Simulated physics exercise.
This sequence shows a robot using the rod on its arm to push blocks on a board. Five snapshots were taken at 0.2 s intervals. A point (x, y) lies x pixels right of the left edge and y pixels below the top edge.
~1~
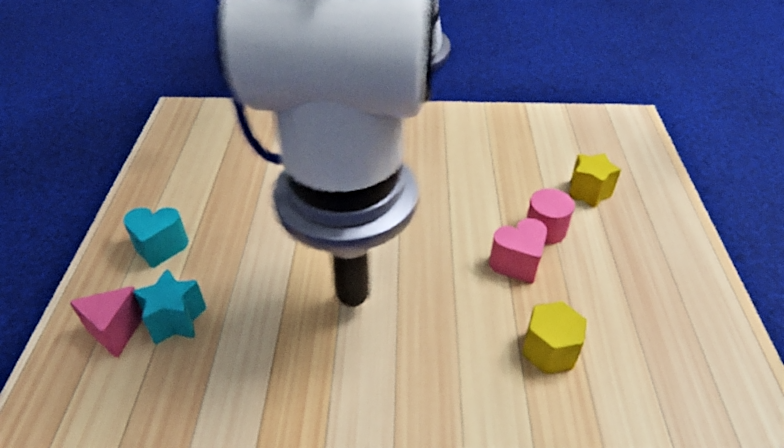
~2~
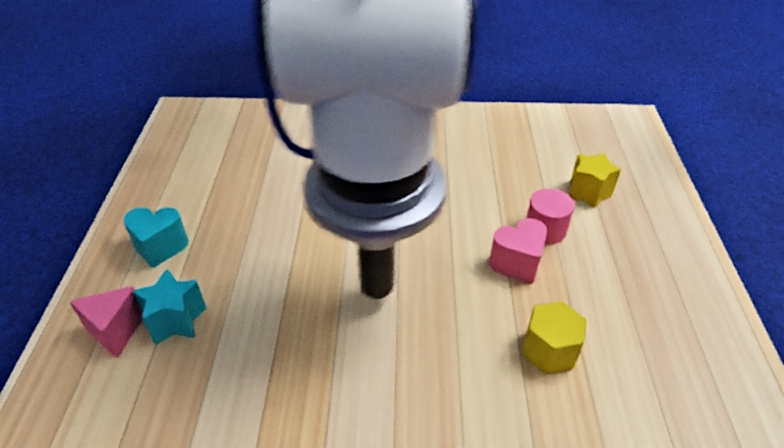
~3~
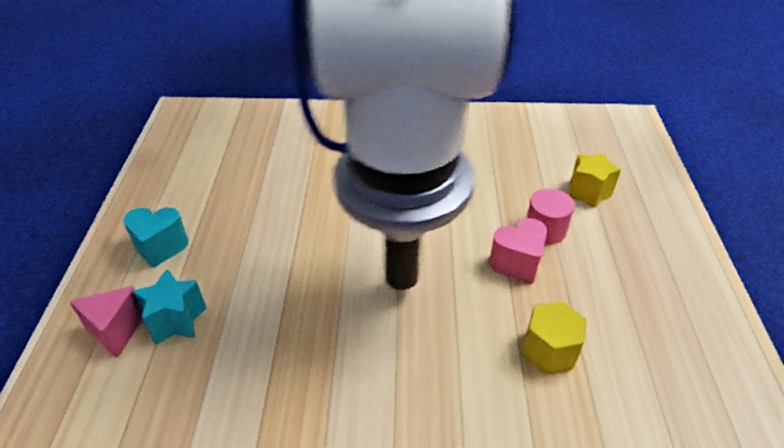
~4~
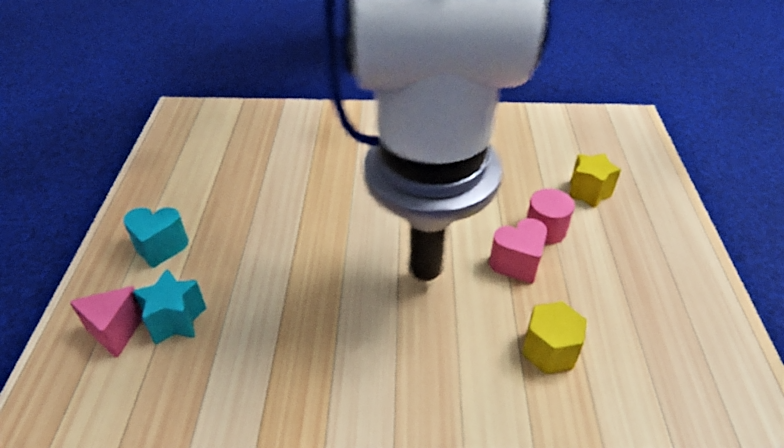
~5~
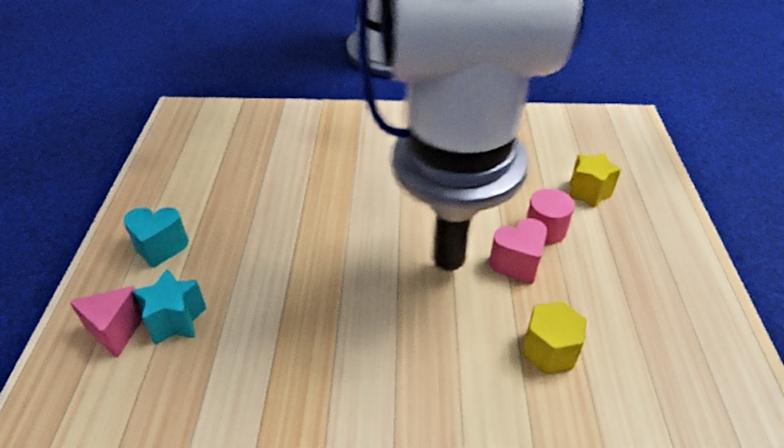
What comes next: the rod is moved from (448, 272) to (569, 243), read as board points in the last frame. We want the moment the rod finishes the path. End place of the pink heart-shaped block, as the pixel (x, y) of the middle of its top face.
My best guess is (614, 238).
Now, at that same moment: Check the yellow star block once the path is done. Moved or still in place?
It stays put.
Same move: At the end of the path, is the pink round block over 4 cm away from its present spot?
I believe not.
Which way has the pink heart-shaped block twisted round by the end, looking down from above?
Seen from above, its turn is clockwise.
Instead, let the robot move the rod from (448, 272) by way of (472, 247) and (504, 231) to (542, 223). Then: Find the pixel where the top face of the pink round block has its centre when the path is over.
At roughly (587, 201).
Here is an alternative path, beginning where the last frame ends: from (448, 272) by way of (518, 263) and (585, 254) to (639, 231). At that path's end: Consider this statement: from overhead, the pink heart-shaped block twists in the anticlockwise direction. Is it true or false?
The statement is incorrect.
The first path, step by step. One third of the way, rod at (493, 251); pink heart-shaped block at (542, 235).
Two thirds of the way, rod at (534, 242); pink heart-shaped block at (584, 235), turned 35° clockwise.
At the end, rod at (573, 231); pink heart-shaped block at (614, 238), turned 85° clockwise; pink round block at (567, 190); yellow star block still.
